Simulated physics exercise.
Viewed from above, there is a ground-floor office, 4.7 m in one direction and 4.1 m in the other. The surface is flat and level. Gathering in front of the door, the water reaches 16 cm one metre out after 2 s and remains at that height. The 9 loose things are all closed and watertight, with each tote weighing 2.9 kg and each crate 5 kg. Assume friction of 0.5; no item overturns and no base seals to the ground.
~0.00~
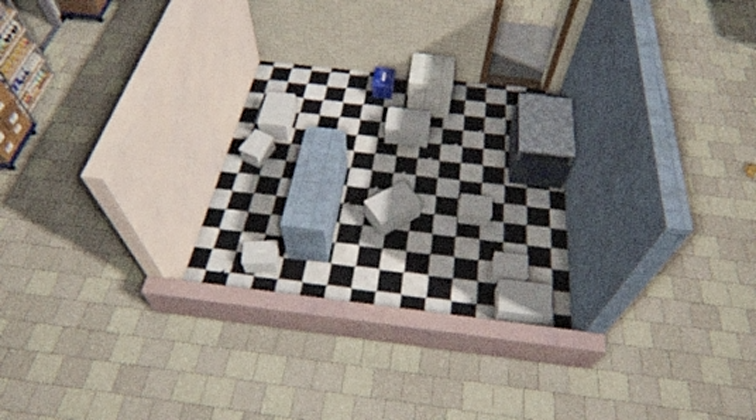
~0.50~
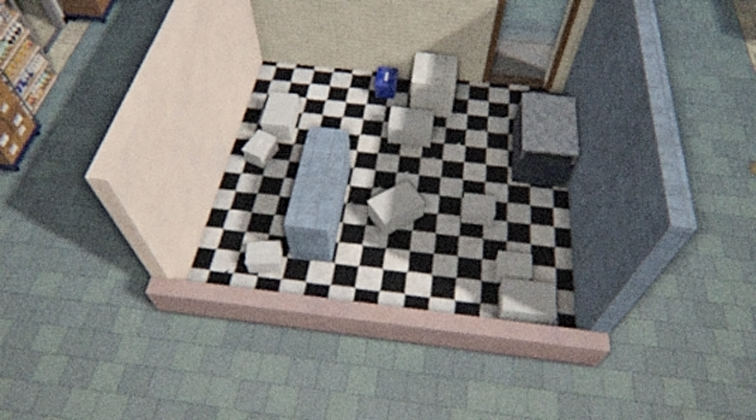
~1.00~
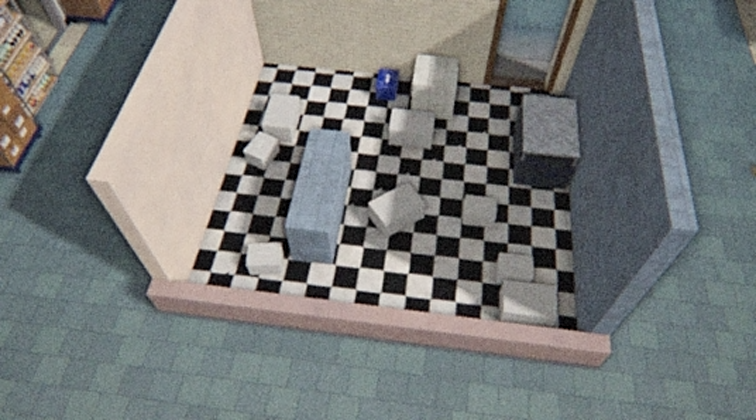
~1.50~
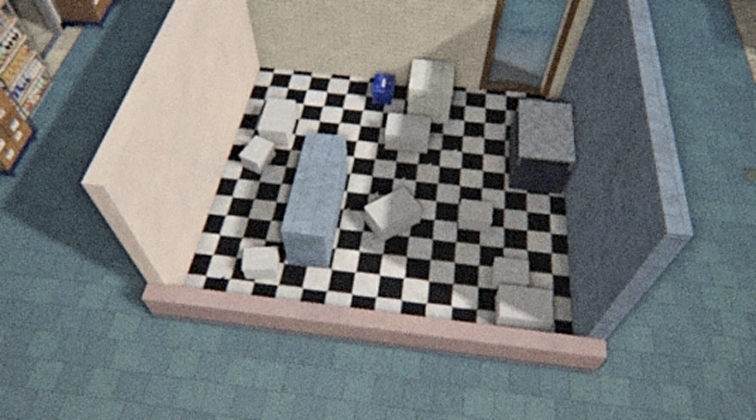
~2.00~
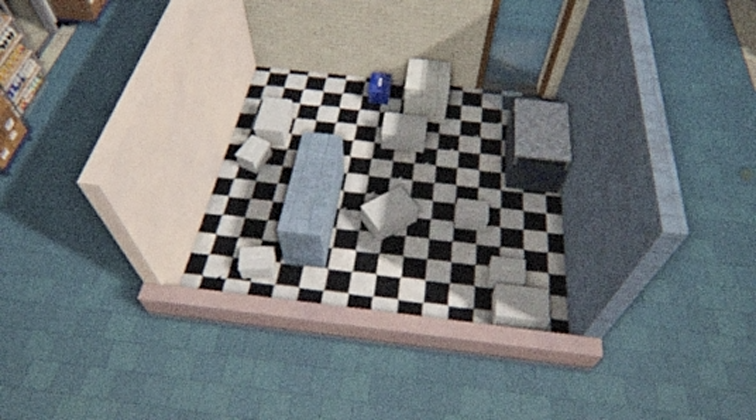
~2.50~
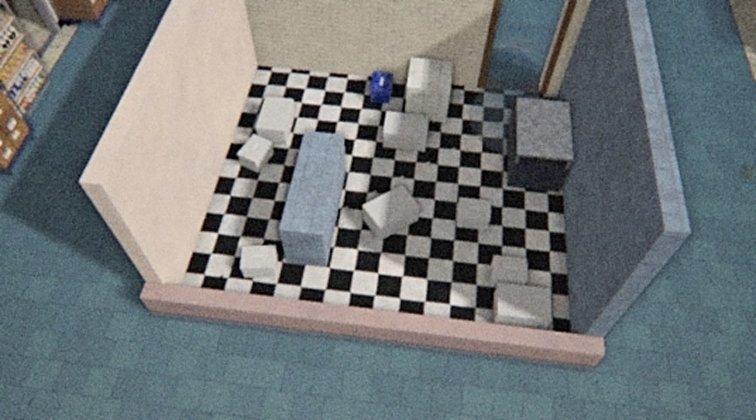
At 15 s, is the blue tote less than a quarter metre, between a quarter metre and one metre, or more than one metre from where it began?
Less than a quarter metre.
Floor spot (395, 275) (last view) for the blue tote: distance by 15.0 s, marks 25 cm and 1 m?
Outcome - it ends up well away.
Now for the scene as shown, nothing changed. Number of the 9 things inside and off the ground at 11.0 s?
At that time, 5.
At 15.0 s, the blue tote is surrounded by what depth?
I'd put it at about 2 cm.
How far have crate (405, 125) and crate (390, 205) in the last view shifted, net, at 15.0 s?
They've ended up 140 cm and 200 cm away, in that order.
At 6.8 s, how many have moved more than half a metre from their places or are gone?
2 of them.
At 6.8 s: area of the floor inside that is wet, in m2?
Roughly 11.5 m2 of it is wet.
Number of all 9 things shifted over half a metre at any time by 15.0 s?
By my count, 8.
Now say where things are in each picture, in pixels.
The blue tote at (384, 77) rests on the ground; 0.0 m2 under water; 0 of 9 have shifted, in the first frame.
The blue tote at (387, 77), on the bottom; 0.0 m2 under water; 0 of 9 have shifted, in the second frame.
The blue tote at (388, 79) rests on the ground; 0.0 m2 under water; 0 of 9 have shifted, in the third frame.
The blue tote at (384, 83), on the bottom; 0.0 m2 under water; 0 of 9 have shifted, in the fourth frame.
The blue tote at (380, 83) rests on the ground; 0.2 m2 under water; 0 of 9 have shifted, in the fifth frame.
The blue tote at (382, 82) rests on the ground; 1.0 m2 under water; 0 of 9 have shifted, in the sixth frame.
After 3.5 s the blue tote is near (382, 82), 0.0 m from its start, aground; 0 afloat.
After 6.8 s the blue tote is near (382, 82), 0.0 m from its start, aground; 1 afloat.
After 11.0 s the blue tote is near (382, 82), 0.0 m from its start, aground; 5 afloat.
After 15.0 s the blue tote is near (382, 82), 0.0 m from its start, afloat; 9 afloat.
